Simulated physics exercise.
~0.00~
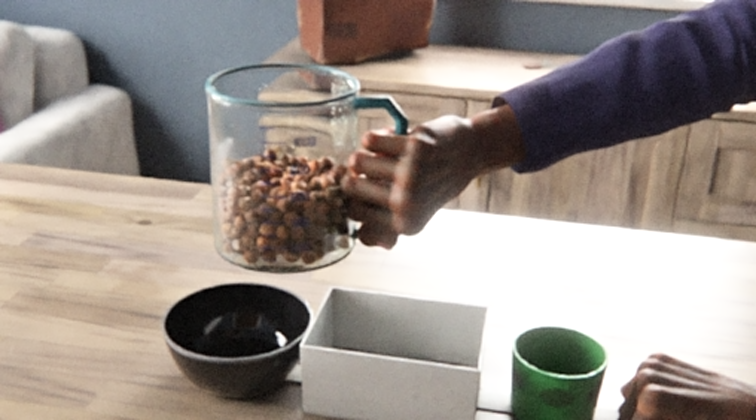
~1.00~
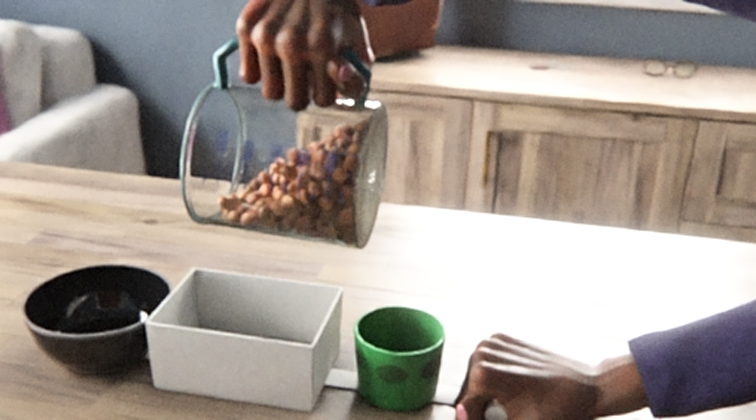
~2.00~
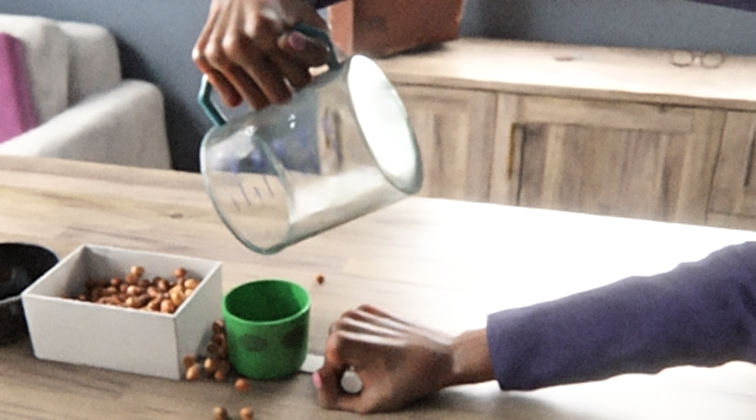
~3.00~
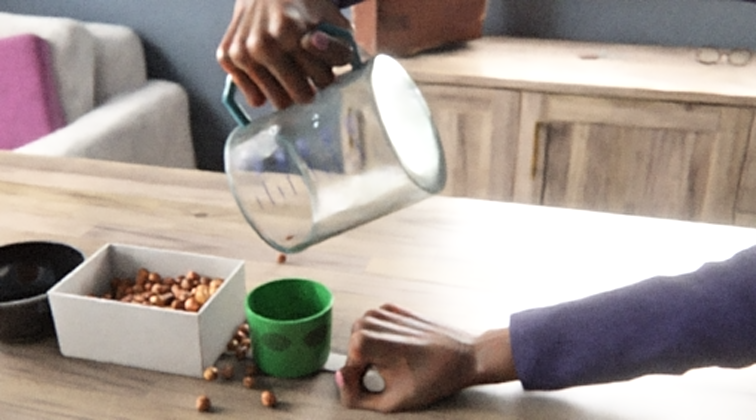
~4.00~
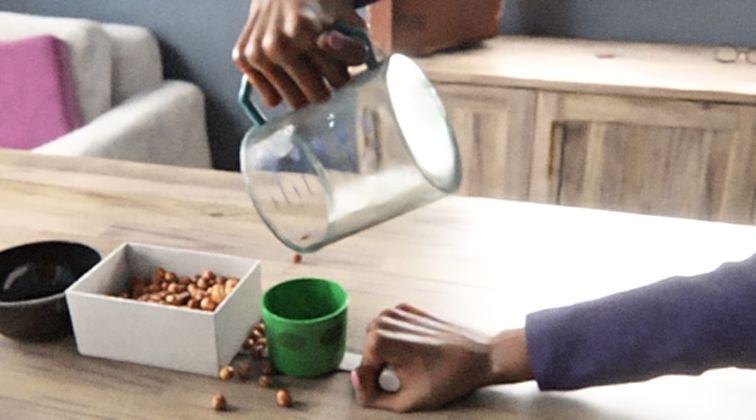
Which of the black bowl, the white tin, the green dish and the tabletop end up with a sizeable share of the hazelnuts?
Only the white tin ends up with a sizeable share, holding nearly all of the hazelnuts. Just a few lie on the table, and the black bowl and green dish get practically none.
